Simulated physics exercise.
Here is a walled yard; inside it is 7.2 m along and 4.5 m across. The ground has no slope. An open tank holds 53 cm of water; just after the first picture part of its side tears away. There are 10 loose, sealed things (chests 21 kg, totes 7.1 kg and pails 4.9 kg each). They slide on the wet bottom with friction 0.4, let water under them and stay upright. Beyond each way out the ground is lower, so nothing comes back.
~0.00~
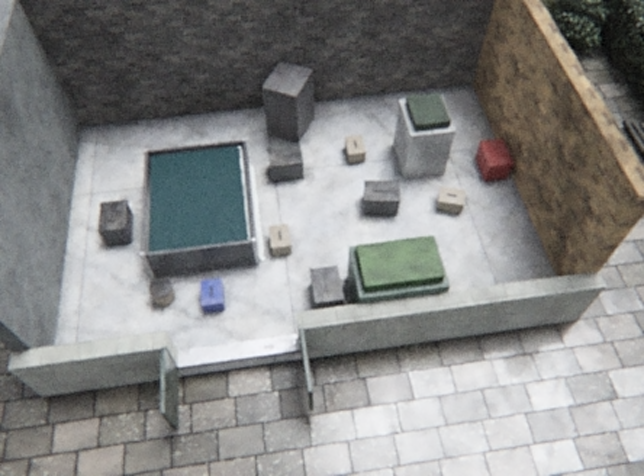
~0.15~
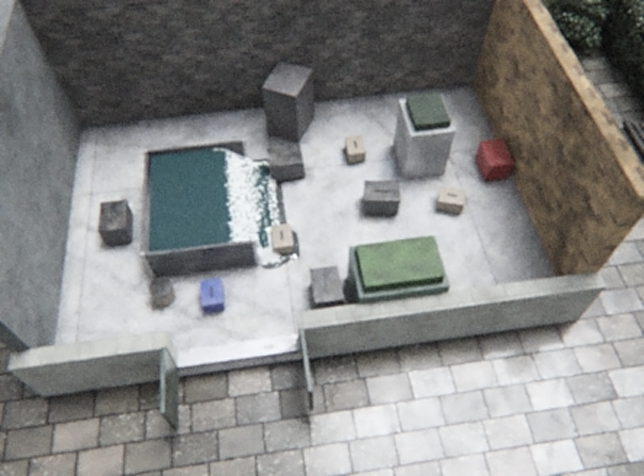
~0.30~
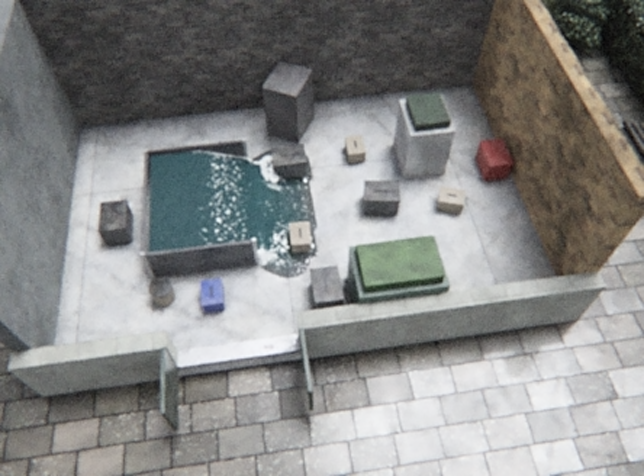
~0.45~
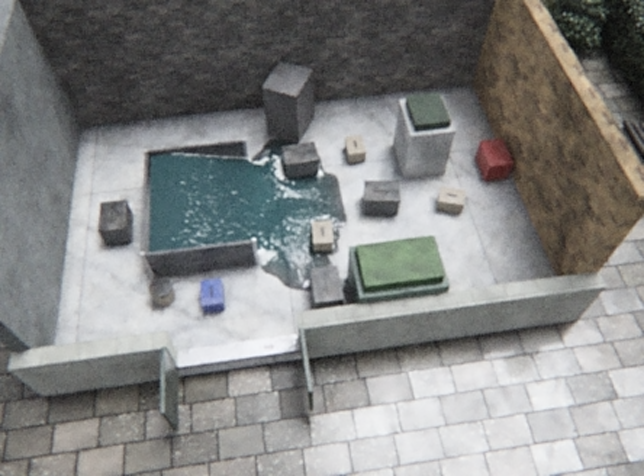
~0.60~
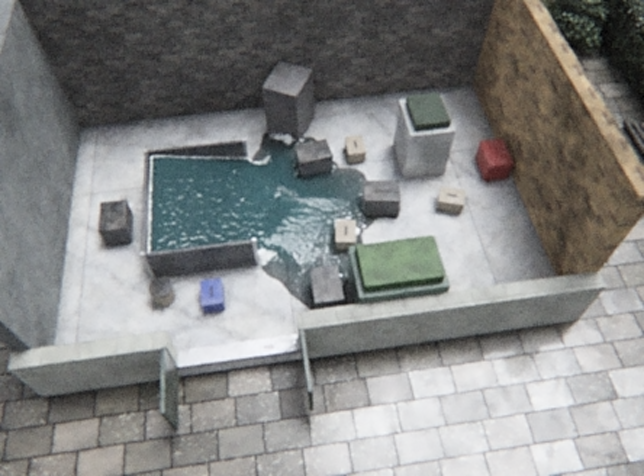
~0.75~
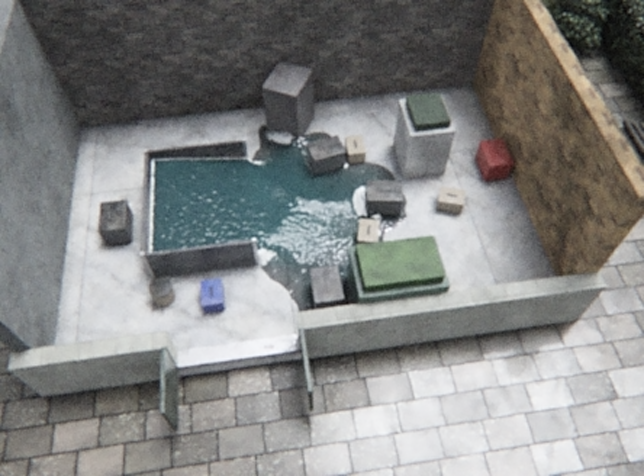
Water poured out of the right side of an open tank in a walled yard and spread across the floor among the blocks, pushing a dark one and a small tan one to the right.
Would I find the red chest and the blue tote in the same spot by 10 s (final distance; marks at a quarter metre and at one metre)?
Red chest gets carried off, blue tote holds its place.
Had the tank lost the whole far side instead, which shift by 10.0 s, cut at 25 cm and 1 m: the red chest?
Then the red chest barely shifts.
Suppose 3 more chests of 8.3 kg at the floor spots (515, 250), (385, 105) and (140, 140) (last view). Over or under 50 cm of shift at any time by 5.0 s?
In that order: More, past it, under.
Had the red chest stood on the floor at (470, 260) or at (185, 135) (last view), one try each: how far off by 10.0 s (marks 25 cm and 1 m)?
In that order: It gets carried off; it barely shifts.
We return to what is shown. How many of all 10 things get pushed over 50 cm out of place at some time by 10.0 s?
I count 6.
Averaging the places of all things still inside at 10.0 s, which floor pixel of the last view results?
Near (335, 200).
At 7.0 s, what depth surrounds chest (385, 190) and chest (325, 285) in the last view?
About 10 and 3 cm.
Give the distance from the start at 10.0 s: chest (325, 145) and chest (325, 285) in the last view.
In turn: 40 cm, 5 cm.
After 2.0 s the red chest is near (498, 152), 0.0 m from its start, aground; the blue tote is near (212, 292), 0.0 m from its start, aground; 0 of 10 are out; 2 afloat.
After 4.5 s the red chest is near (445, 101), 1.4 m from its start, aground; the blue tote is near (212, 292), 0.0 m from its start, aground; 0 of 10 are out; 4 afloat.
After 7.0 s the red chest is near (426, 81), 2.0 m from its start, afloat; the blue tote is near (212, 292), 0.0 m from its start, aground; 0 of 10 are out; 6 afloat.
After 10.0 s the red chest is near (426, 82), 1.9 m from its start, aground; the blue tote is near (212, 292), 0.0 m from its start, aground; 0 of 10 are out; 3 afloat.
